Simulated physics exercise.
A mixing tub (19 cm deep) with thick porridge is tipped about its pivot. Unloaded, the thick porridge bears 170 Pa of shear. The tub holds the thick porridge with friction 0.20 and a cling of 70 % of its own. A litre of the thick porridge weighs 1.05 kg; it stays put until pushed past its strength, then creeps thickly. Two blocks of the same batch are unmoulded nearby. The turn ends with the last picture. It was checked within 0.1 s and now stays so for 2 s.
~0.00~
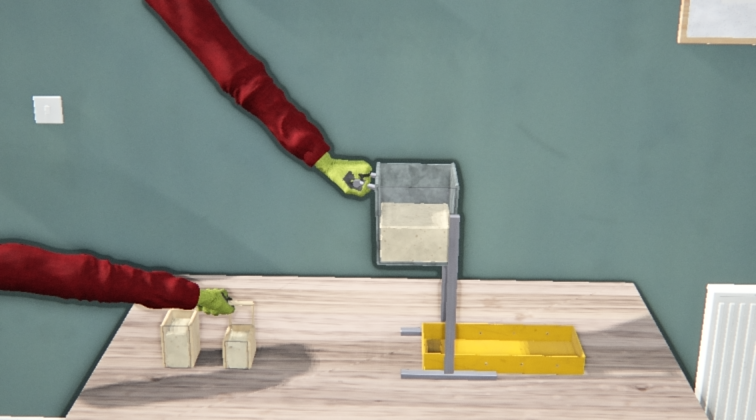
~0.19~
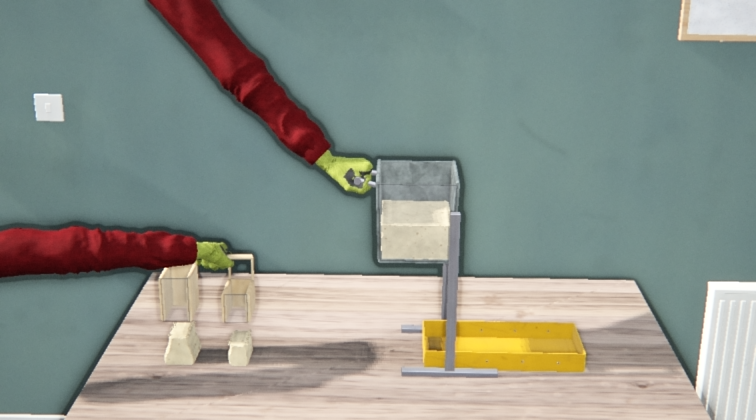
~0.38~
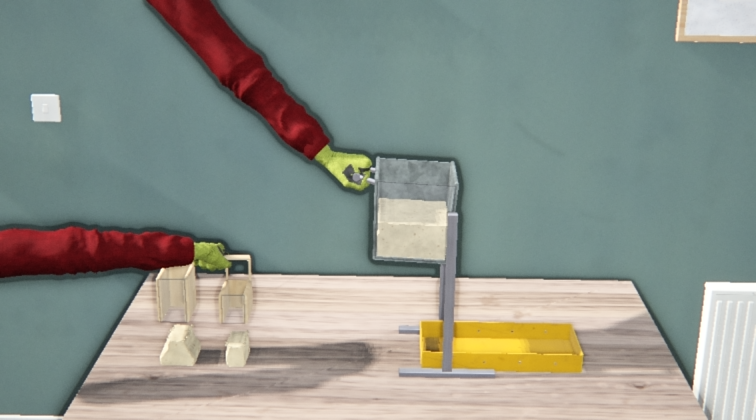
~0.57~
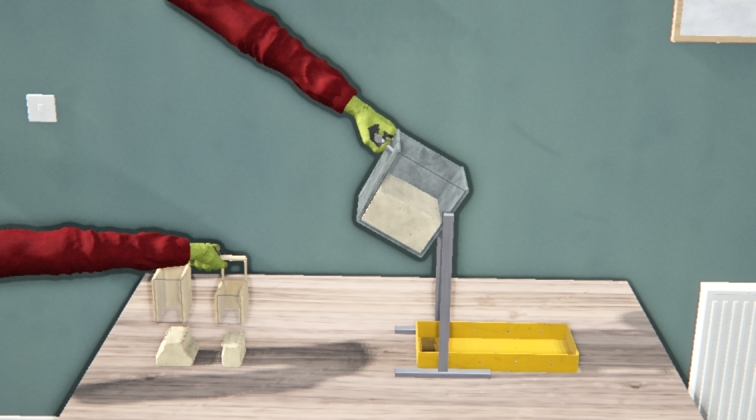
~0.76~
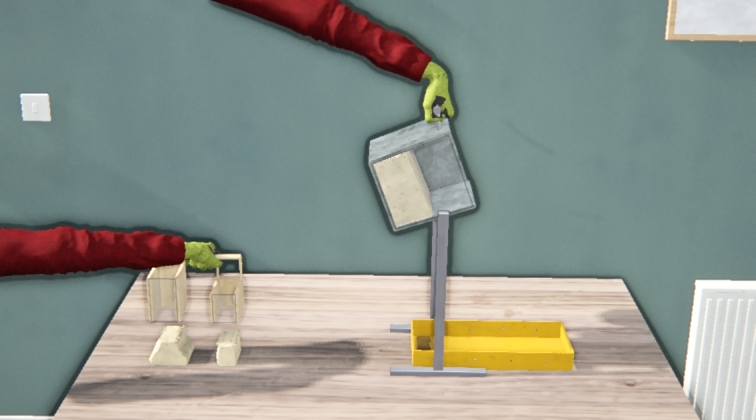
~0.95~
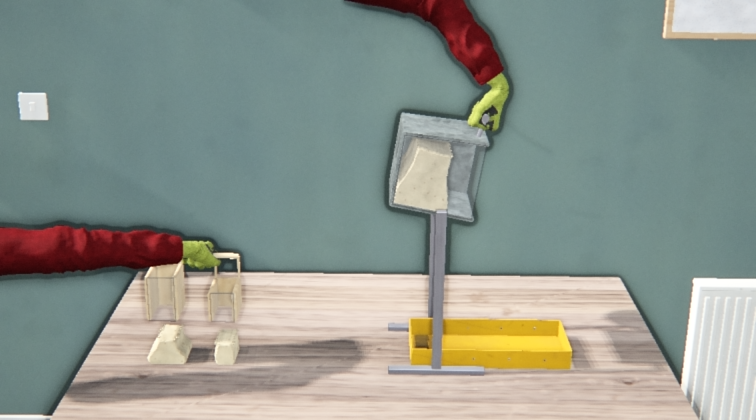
In the video, a gloved hand lifts two small moulds off pale blocks on a wooden table, leaving them slightly slumped, then another gloved hand turns a clear tub of thick, pale porridge clockwise on its stand beside a yellow tray.
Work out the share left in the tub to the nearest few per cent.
Expect roughly 54 %.
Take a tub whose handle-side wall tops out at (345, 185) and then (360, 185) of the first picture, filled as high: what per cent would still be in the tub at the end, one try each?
In that order: 35 %, 45 %.
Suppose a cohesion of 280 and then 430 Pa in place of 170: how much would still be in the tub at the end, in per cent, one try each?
In turn about 65 %, 95 %.
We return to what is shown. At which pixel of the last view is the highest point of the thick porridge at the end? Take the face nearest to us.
At about (416, 190).
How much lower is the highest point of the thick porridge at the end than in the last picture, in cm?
About 10 cm.
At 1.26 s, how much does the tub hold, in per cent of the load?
About 55 %.
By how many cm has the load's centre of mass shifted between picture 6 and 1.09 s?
Roughly 6 cm.
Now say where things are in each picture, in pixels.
The first picture shows handle-side rim at (379, 186), tilt 0 degrees; highest point of the thick porridge at (445, 228); test blocks 9.7 cm, 6.3 cm high (left to right).
The second picture shows handle-side rim at (380, 183), tilt 0 degrees; highest point of the thick porridge at (446, 225); test blocks 8.1 cm, 6.1 cm high (left to right).
The third picture shows handle-side rim at (379, 181), tilt 3 degrees; highest point of the thick porridge at (382, 223); test blocks 7.3 cm, 6.1 cm high (left to right).
The fourth picture shows handle-side rim at (400, 152), tilt 30 degrees; highest point of the thick porridge at (381, 192); test blocks 7.1 cm, 6.0 cm high (left to right).
The fifth picture shows handle-side rim at (450, 135), tilt 70 degrees; highest point of the thick porridge at (407, 154); test blocks 7.1 cm, 6.0 cm high (left to right).
The sixth picture shows handle-side rim at (487, 147), tilt 99 degrees; highest point of the thick porridge at (422, 149); test blocks 7.1 cm, 6.0 cm high (left to right).
By 1.09 s, the tub is at 99 degrees and holds 96 %.
By 1.26 s, the tub is at 99 degrees and holds 57 %.
By 1.43 s, the tub is at 99 degrees and holds 54 %.
By 1.60 s, the tub is at 99 degrees and holds 54 %.
By 2.95 s, at the end, the tub is at 99 degrees and holds 54 %.
